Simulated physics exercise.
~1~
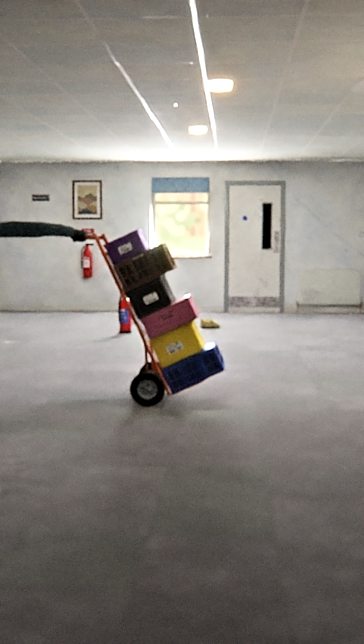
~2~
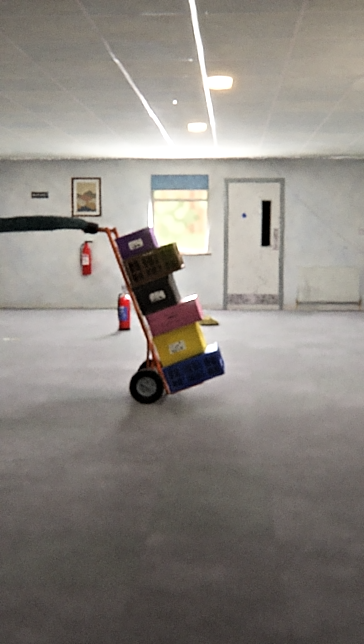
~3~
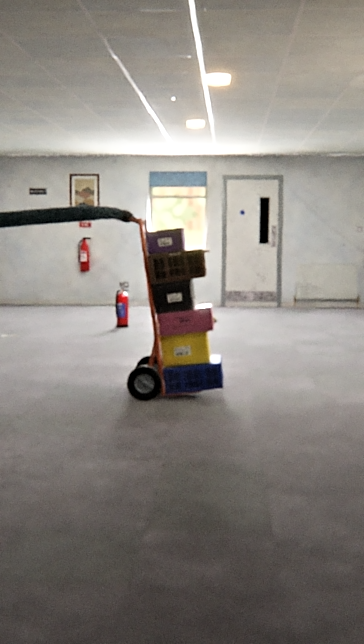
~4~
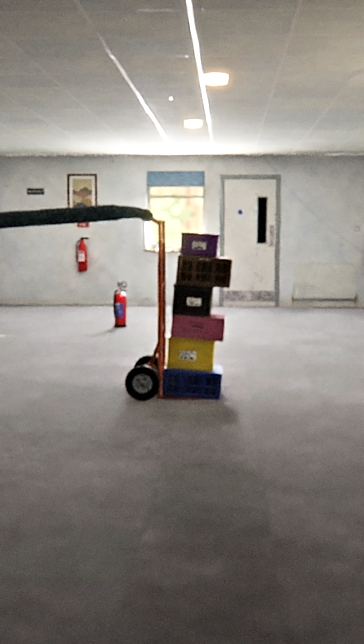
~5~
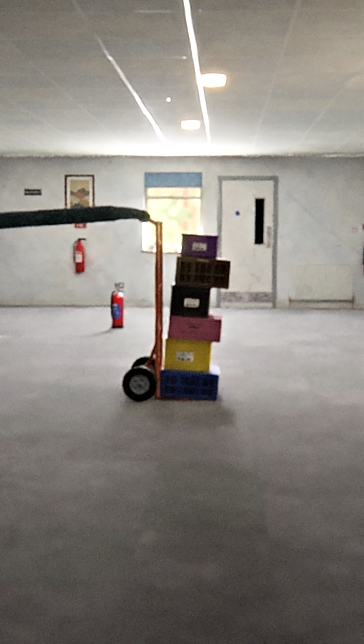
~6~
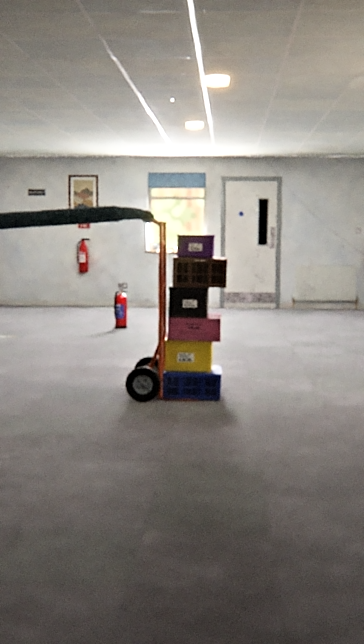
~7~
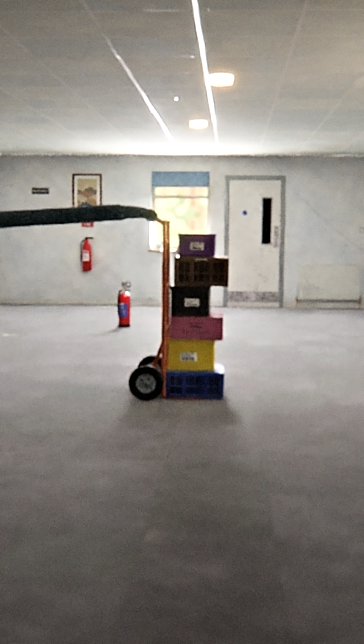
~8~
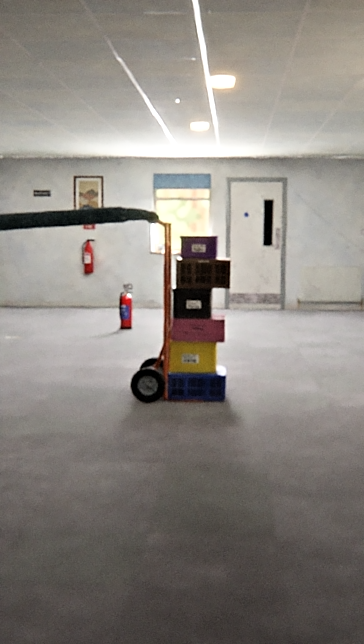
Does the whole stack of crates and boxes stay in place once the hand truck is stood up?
Yes, the whole stack stays in place. The blue crate is still at the bottom and the purple tote still sits on top, with nothing fallen.
